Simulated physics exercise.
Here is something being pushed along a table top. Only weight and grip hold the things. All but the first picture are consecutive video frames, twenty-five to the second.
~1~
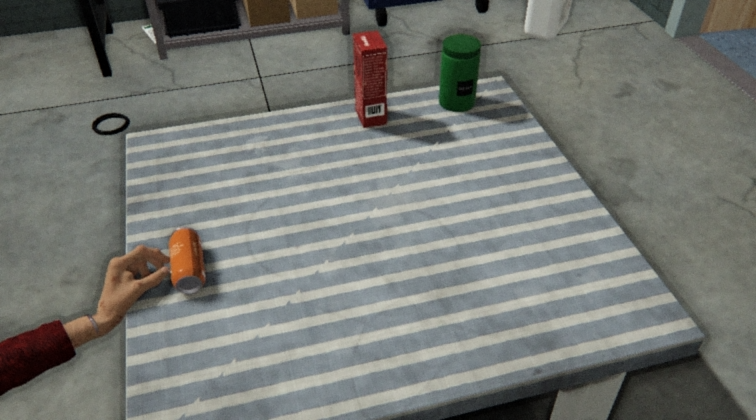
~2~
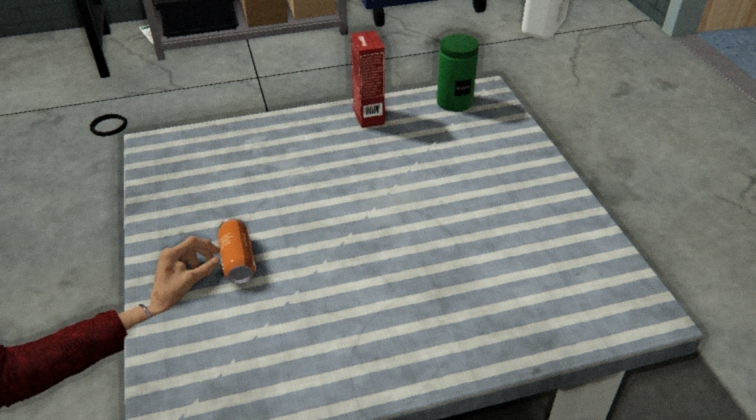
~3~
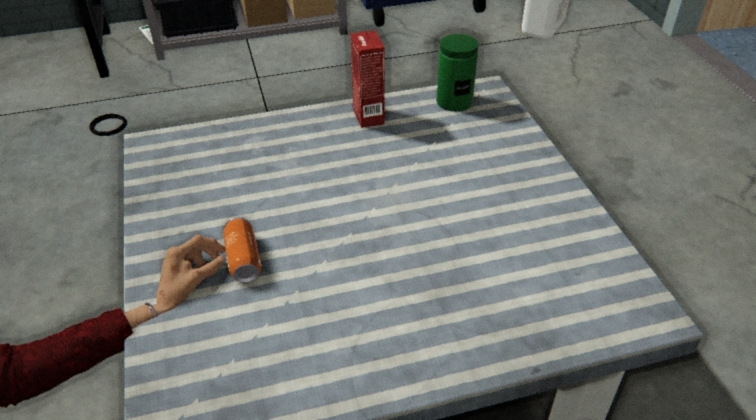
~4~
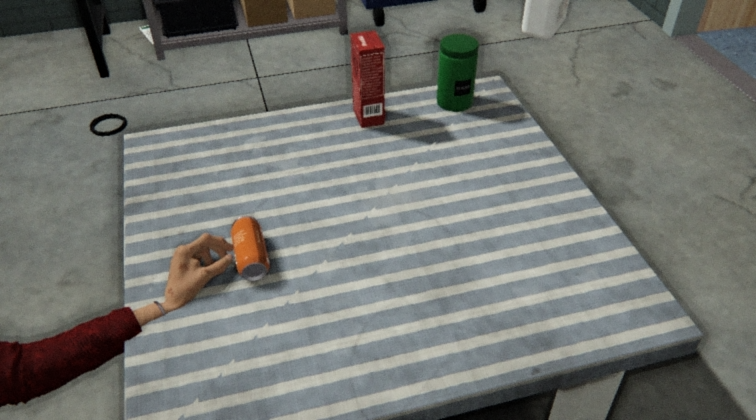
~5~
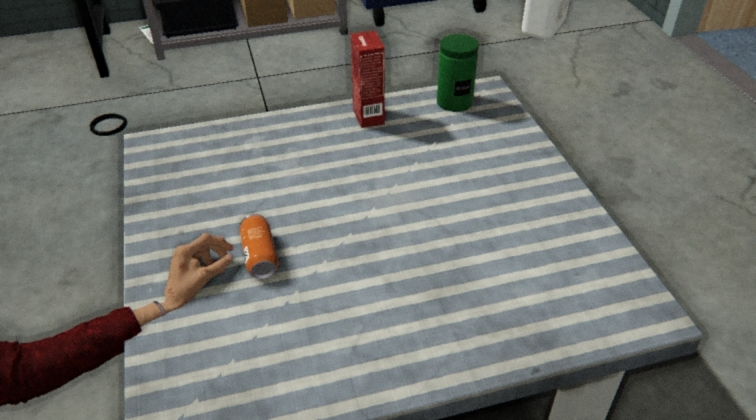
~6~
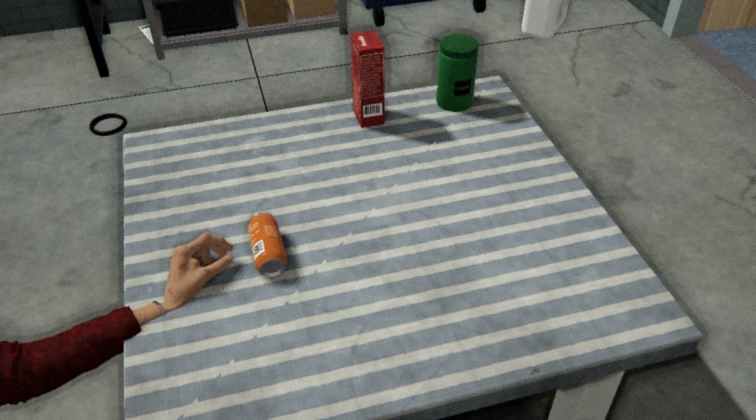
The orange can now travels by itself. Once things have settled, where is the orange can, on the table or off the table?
The orange can remains on top.
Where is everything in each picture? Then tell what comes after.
The first frame shows under the hand; orange can (187, 260).
The second frame shows under the hand; orange can (237, 251).
The third frame shows under the hand; orange can (241, 249).
The fourth frame shows orange can (250, 248).
The fifth frame shows orange can (258, 246) rolled a little.
The sixth frame shows orange can (267, 244) rolled a little.
Then, 0.20 s after the last picture, orange can rolled well along near (306, 237).
Then, 0.50 s after the last picture, orange can rolled well along near (353, 228).
Then, 0.90 s after the last picture, orange can rolled well along near (394, 219).
At rest, moved from the start, orange can. Seen from the same camera at the end, orange can near (415, 215).
